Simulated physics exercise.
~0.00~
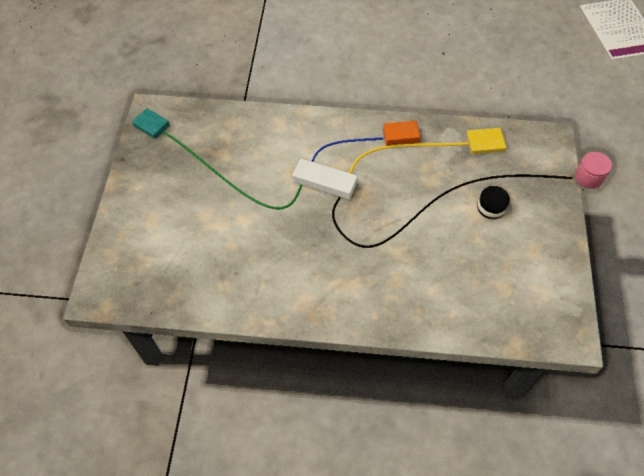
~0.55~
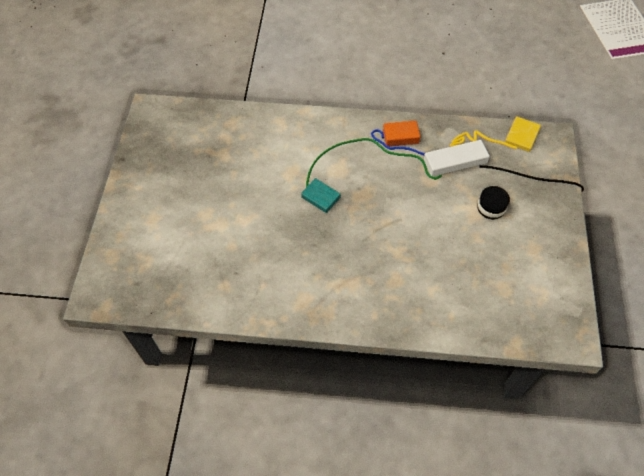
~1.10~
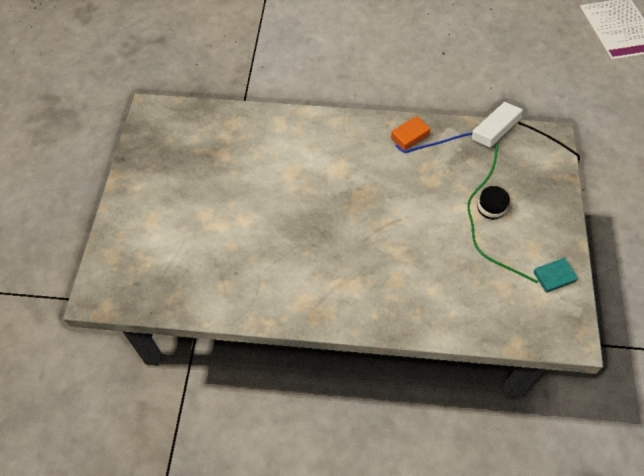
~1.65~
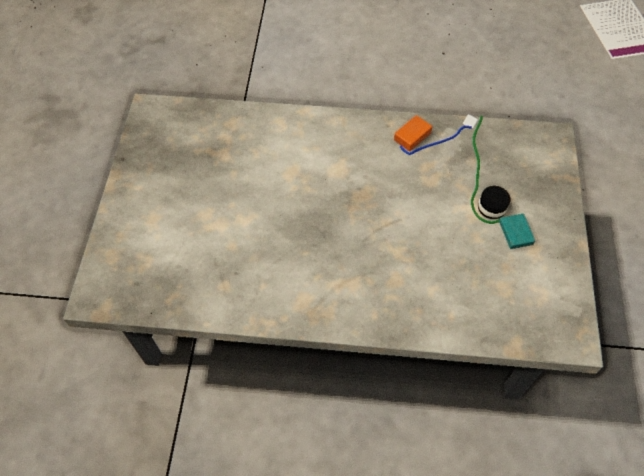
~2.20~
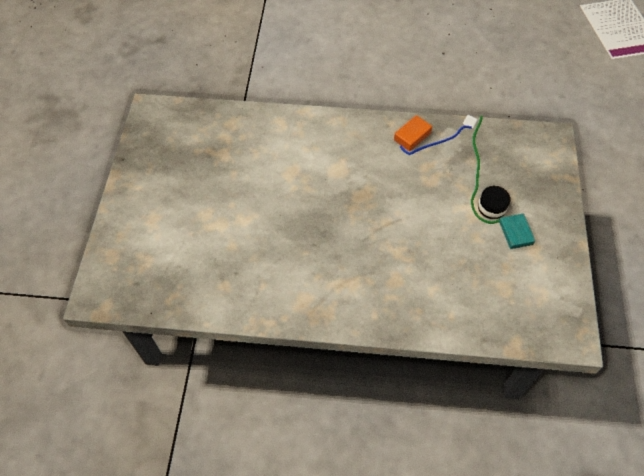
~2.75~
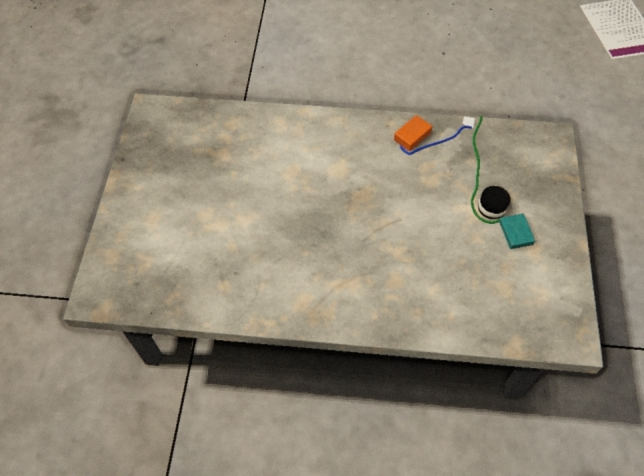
A mottled stone-topped workbench stands on a grey concrete floor, seen from above at an angle. A white power strip near its middle joins coloured cables to a teal box at left, orange and yellow boxes toward the back, and a pink cylinder at the right edge, near a round black-topped tin. The pink cylinder drops out of sight, and the strip, yellow box and teal box are dragged rightward. The yellow box disappears, while the orange one shifts slightly. The strip slips over the back edge, leaving one end showing, as the teal box settles beside the unmoved tin.
